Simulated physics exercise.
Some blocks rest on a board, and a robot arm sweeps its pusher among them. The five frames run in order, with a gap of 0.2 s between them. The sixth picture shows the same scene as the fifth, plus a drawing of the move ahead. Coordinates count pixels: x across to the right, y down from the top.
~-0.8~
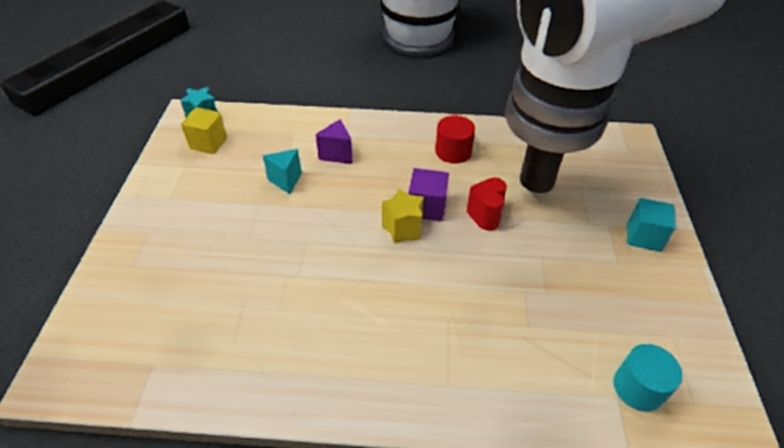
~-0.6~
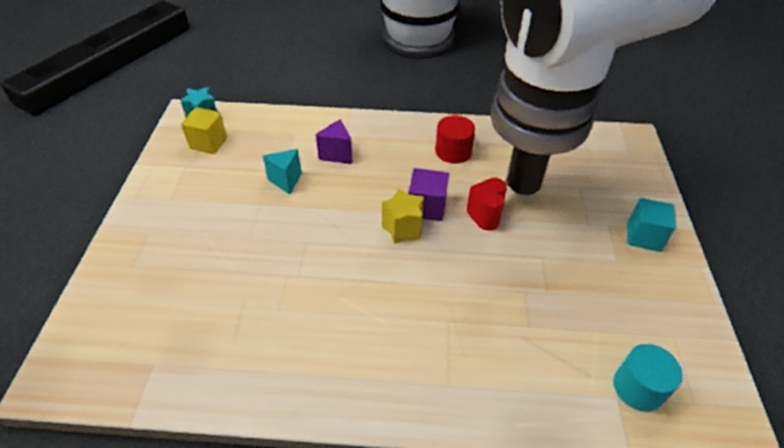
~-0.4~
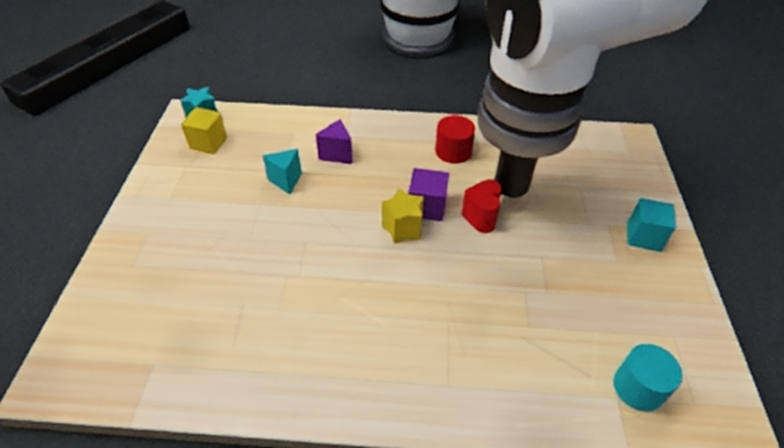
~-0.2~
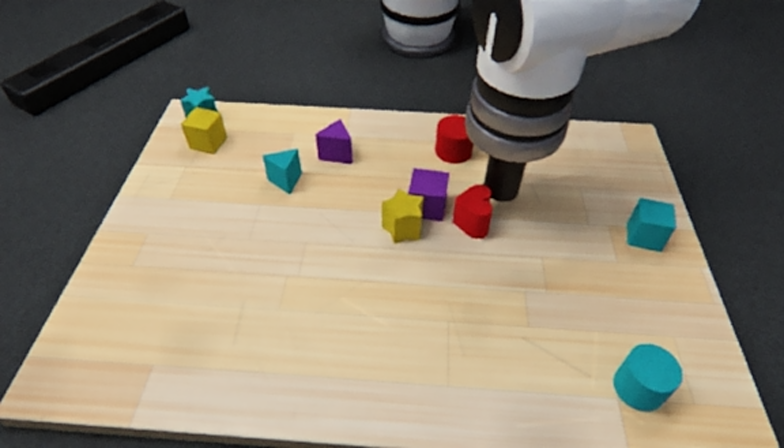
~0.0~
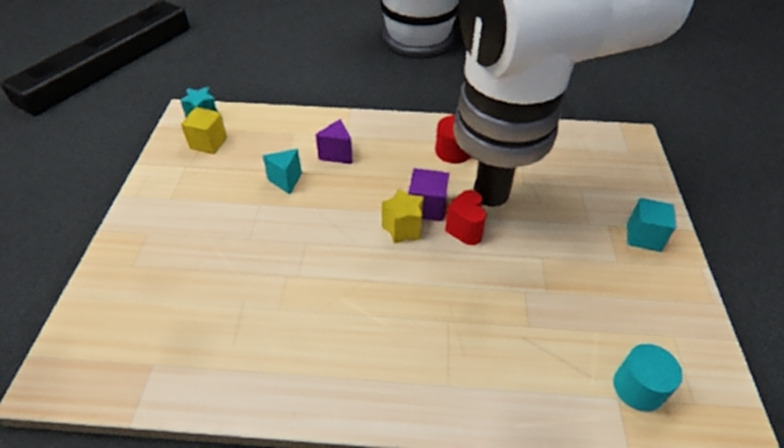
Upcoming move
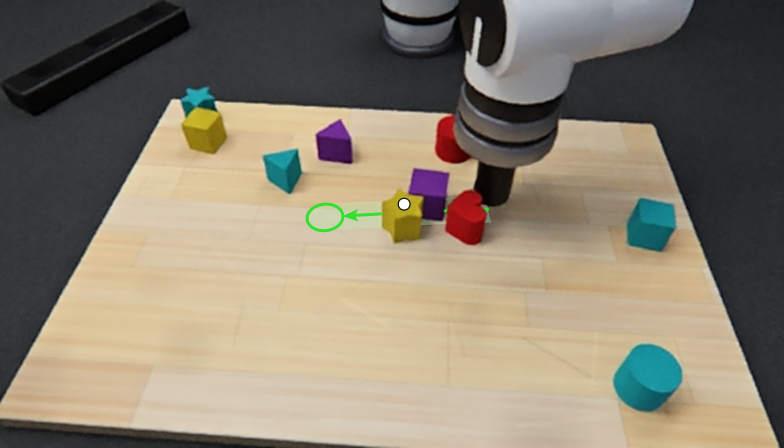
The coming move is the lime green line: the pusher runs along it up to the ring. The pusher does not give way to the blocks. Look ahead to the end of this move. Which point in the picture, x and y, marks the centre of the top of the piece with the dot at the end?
Top centre: (369, 215).
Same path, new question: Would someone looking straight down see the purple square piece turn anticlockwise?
I expect not.
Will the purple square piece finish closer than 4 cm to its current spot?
Answer: No.
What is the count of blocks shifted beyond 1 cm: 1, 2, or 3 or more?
The answer is three or more blocks.
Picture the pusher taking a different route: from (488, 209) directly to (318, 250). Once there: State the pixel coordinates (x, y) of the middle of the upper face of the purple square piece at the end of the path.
The spot you're after is about (391, 179) in the image.
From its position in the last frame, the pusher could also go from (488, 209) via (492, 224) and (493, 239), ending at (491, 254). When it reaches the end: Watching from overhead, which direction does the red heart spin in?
From overhead, clockwise.
Path on the board, from (488, 209) directly to (325, 217); the dot is on the yellow star.
The first path, step by step. One third of the way, pusher (435, 196); yellow star (399, 207), turned 10° anticlockwise; purple square piece (400, 180); red heart (445, 209), turned 95° anticlockwise.
Two thirds of the way, pusher (378, 199); yellow star (374, 215), turned 90° anticlockwise; purple square piece (347, 175), turned 40° clockwise; red heart (444, 209), turned 100° anticlockwise.
At the end, pusher (323, 202); turquoise triangle in place; yellow star (369, 215), turned 115° anticlockwise; purple square piece (313, 168), turned 70° clockwise; red heart (444, 209), turned 100° anticlockwise.
